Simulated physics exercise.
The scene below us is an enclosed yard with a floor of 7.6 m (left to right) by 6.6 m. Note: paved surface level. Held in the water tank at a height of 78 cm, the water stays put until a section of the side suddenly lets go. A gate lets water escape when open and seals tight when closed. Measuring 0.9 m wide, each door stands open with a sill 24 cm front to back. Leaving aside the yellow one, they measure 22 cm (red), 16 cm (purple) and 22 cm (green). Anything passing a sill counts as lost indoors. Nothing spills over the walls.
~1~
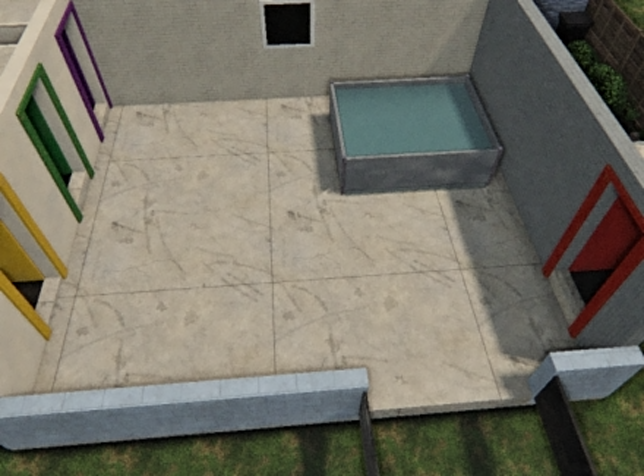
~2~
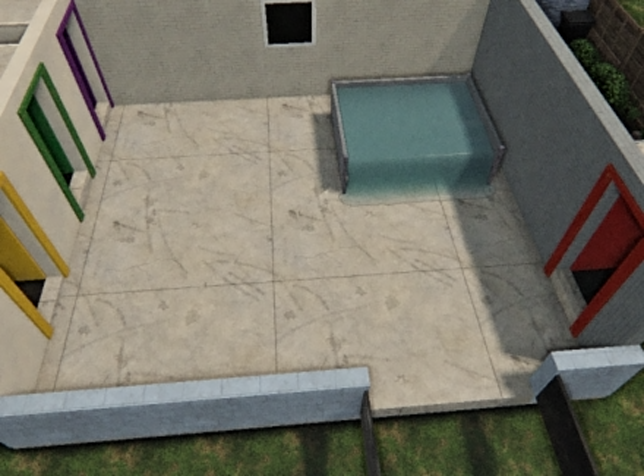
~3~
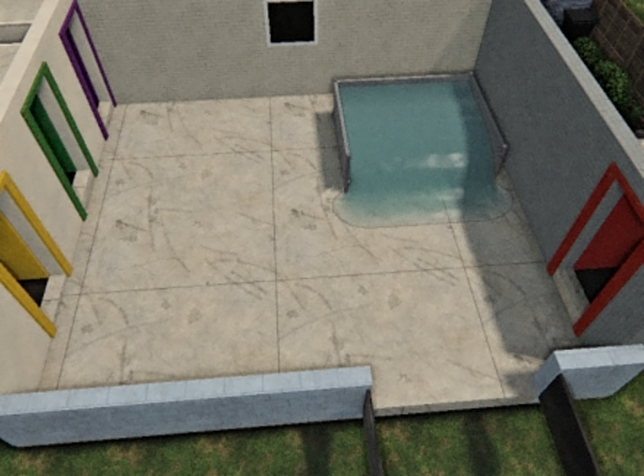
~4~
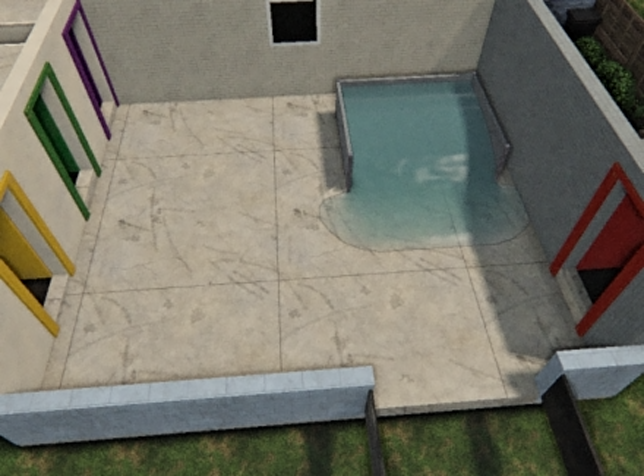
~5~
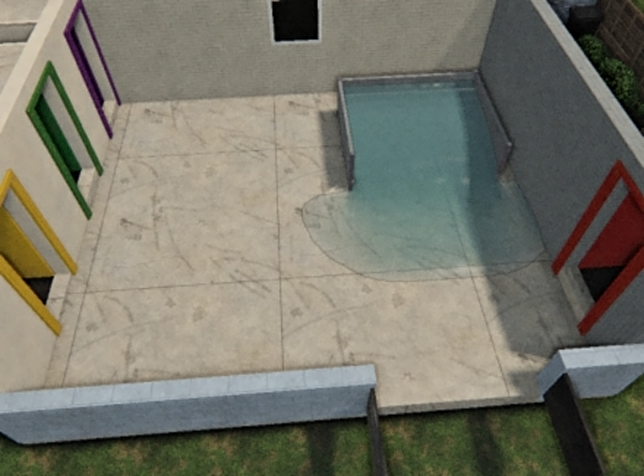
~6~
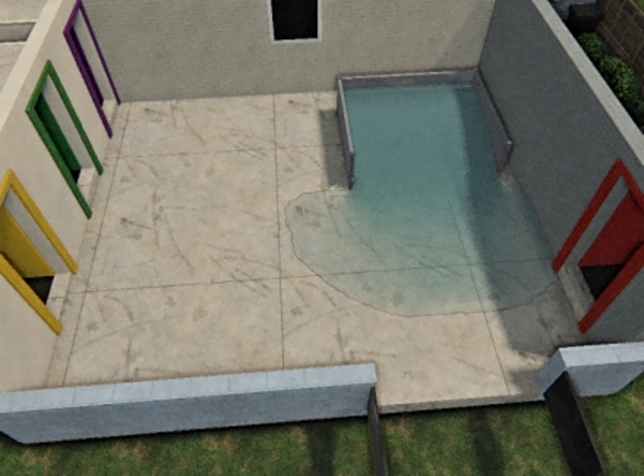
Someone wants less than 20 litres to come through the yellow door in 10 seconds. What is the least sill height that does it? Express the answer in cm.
It needs to be around 8 cm high.
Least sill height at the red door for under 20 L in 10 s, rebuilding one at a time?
About 22 cm at red.
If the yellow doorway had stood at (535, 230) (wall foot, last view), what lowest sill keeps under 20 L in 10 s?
Minimum: About 16 cm.
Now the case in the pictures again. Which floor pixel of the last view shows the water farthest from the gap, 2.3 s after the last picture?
Near (37, 415).
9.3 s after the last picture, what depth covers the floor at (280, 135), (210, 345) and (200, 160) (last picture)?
First spot about 1 cm, second about 4 cm, third about 3 cm.
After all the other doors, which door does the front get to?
The purple door.
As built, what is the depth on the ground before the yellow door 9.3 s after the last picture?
It comes to about 7.5 centimetres deep.
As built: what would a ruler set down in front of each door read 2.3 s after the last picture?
Yellow door 0 cm, red door 27 cm, purple door 0 cm, green door 0 cm.
Then, 0.7 s after the last picture water covers 35 % of the floor, deepest (46 cm) near (598, 369); it has not reached the yellow door.
Then, 2.3 s after the last picture water covers 45 % of the floor, deepest (35 cm) near (573, 371); it has not reached the yellow door.
Then, 9.3 s after the last picture water covers 90 % of the floor, deepest (12 cm) near (116, 117); 8 cm at the yellow door, 10 litres in over its 9 cm sill.
At the yellow door as built, the water peaked near 12 cm, 3.7 s after the last picture.
With a sill of 7 cm, 32 litres would have come in within the 10 s; with 10 cm, 5 litres. So under 20 litres takes about 8 cm.
